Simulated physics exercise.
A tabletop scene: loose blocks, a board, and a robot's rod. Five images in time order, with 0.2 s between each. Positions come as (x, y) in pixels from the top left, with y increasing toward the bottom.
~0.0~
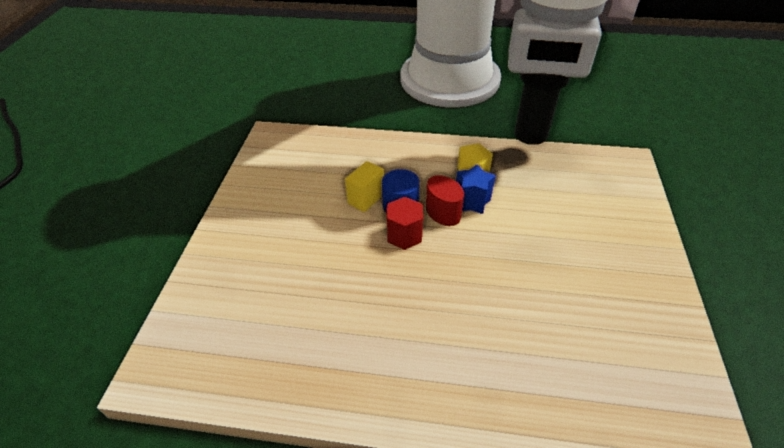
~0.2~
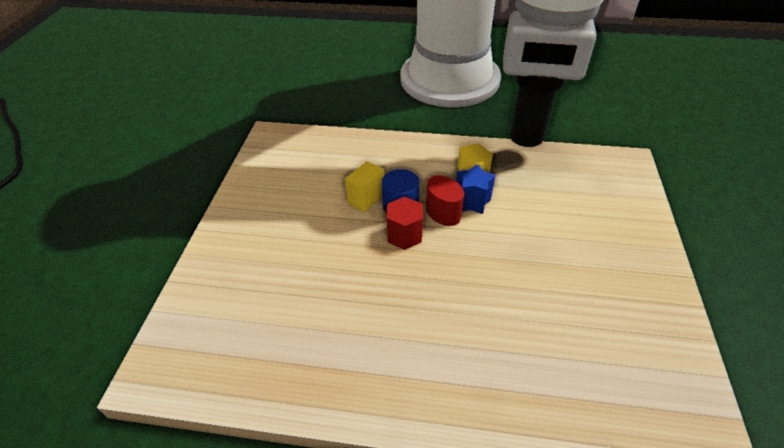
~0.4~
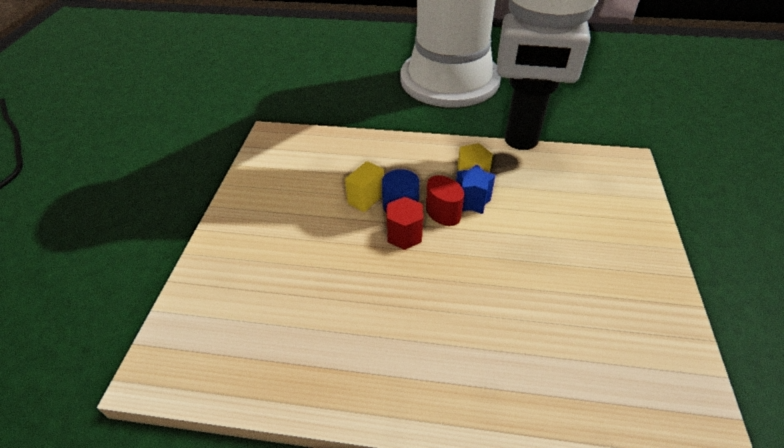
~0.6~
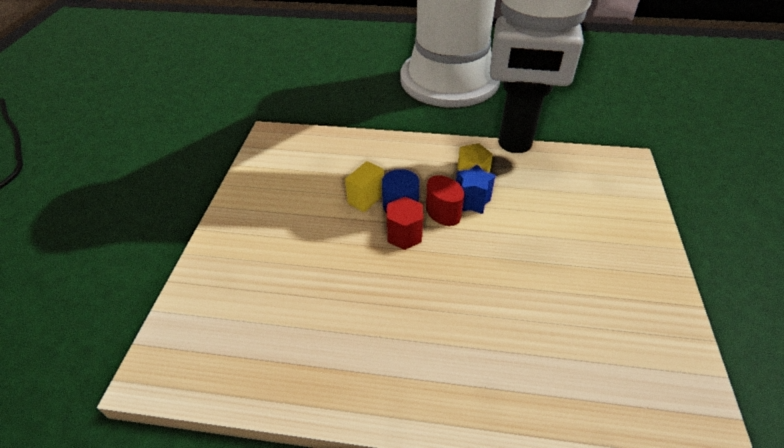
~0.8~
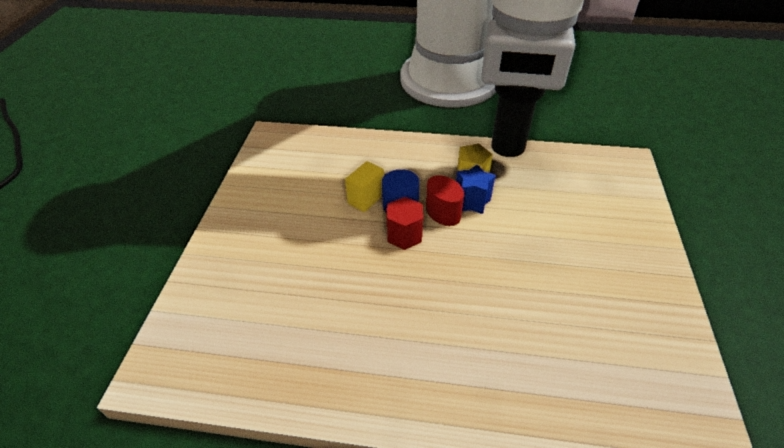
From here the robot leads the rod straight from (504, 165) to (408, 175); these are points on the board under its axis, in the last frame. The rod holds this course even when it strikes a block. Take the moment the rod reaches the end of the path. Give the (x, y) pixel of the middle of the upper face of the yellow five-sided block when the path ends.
About (418, 171).
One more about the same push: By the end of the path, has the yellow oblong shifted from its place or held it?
Same place.
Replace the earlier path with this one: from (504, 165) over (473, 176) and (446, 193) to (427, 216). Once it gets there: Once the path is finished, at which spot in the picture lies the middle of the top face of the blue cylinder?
Its top middle is near (363, 194).
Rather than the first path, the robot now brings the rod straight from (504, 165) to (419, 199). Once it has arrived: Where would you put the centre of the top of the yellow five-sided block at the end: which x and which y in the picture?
It is going to be at (387, 178).
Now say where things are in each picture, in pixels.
In the first frame, lower end of the rod (531, 135), tops of blocks, yellow oblong (365, 174), blue cylinder (401, 181), red oval (445, 188), yellow five-sided block (475, 153), blue star (476, 177).
In the second frame, rod (526, 137), blocks as before.
In the third frame, rod (521, 140), blocks as before.
In the fourth frame, rod (515, 143), blocks as before.
In the fifth frame, rod (508, 147), yellow oblong (365, 174), blue cylinder (401, 181), red oval (445, 188), yellow five-sided block (475, 153), blue star (476, 177).
What follows on the original path. One third of the way, rod (475, 150); red oval (443, 191); yellow five-sided block (454, 159), turned 20° anticlockwise; blue star (471, 181), turned 30° anticlockwise.
Two thirds of the way, rod (442, 153); red oval (441, 195); yellow five-sided block (430, 168), turned 70° anticlockwise; blue star (468, 182), turned 40° anticlockwise.
At the end, rod (408, 156); yellow oblong not moved; blue cylinder (394, 188); red oval (441, 195); yellow five-sided block (418, 171), turned 135° anticlockwise; blue star (468, 182), turned 40° anticlockwise.
